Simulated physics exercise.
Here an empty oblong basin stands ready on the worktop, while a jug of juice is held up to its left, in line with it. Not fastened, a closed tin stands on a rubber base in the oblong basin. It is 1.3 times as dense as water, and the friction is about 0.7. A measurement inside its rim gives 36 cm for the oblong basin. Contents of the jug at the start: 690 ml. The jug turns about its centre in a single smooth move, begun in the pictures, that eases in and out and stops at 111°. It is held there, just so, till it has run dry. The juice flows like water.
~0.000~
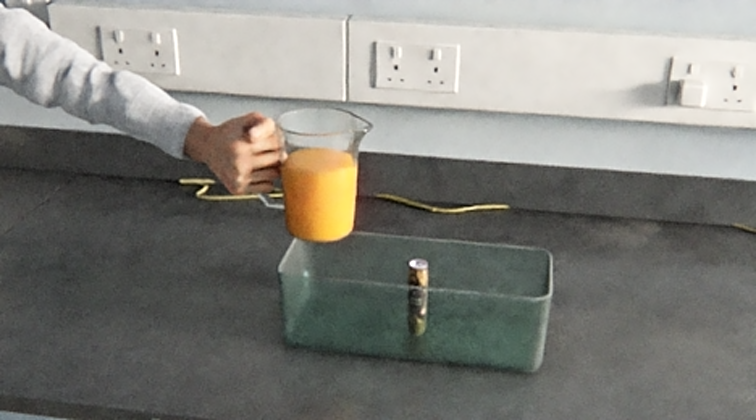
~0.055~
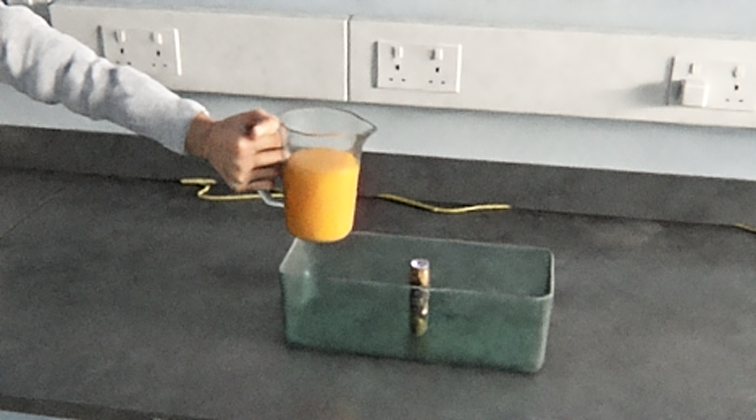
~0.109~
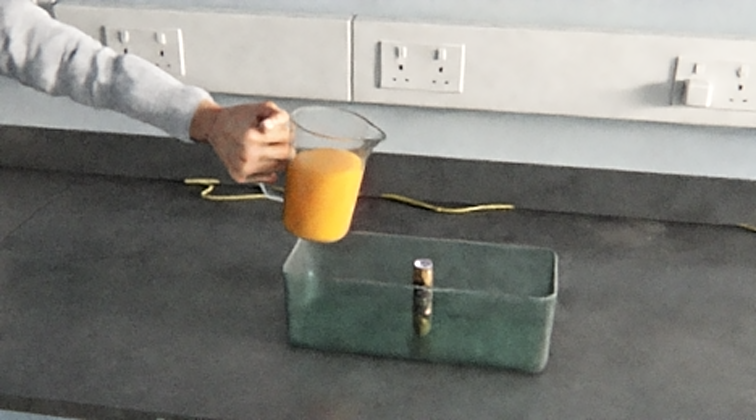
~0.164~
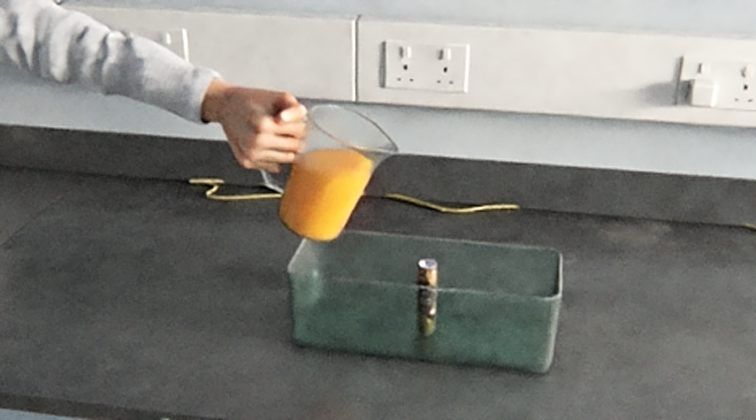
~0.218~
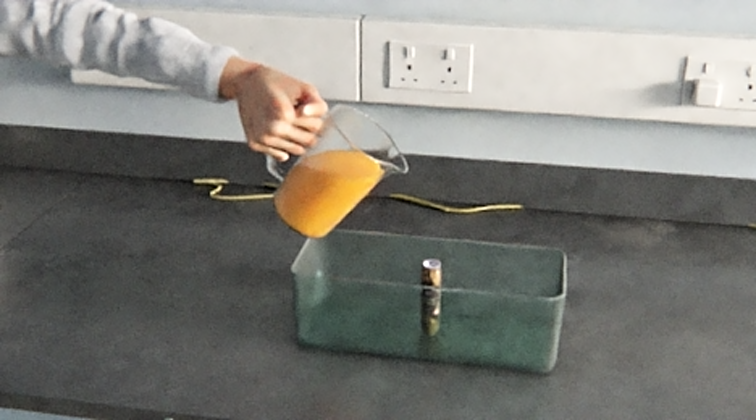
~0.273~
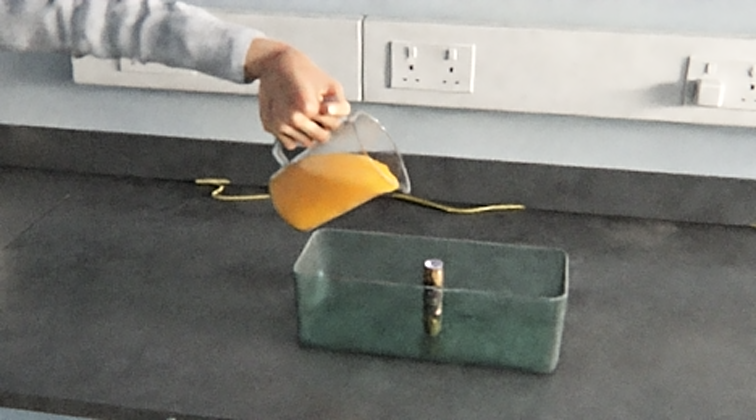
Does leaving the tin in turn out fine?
It will tip.
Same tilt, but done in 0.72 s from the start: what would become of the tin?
Result: Tin tipped over.
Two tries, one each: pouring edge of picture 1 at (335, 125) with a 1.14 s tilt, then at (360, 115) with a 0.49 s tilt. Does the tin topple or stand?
Try 1: Still standing; try 2: Tipped over.
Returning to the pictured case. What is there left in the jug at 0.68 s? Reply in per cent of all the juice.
16 per cent or so.
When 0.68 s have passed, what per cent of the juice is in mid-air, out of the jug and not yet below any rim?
Estimate: Around 10 per cent.
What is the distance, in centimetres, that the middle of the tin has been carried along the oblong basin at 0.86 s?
Near 9 cm of travel.
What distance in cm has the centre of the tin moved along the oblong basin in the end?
It finishes around 10.5 cm from where it began.
After 0.51 s the tilt is 109° and 60 per cent is still to pour; the tin stands where it began.
After 0.68 s the tilt is 111° and 15 per cent is still to pour; the tin leans 6°.
After 0.86 s the tilt is 111° and 1 per cent is still to pour; the tin lies on its side.
After 1.06 s the tilt is 111° and 0 per cent is still to pour; the tin lies on its side.
In the end the tin lies on its side.
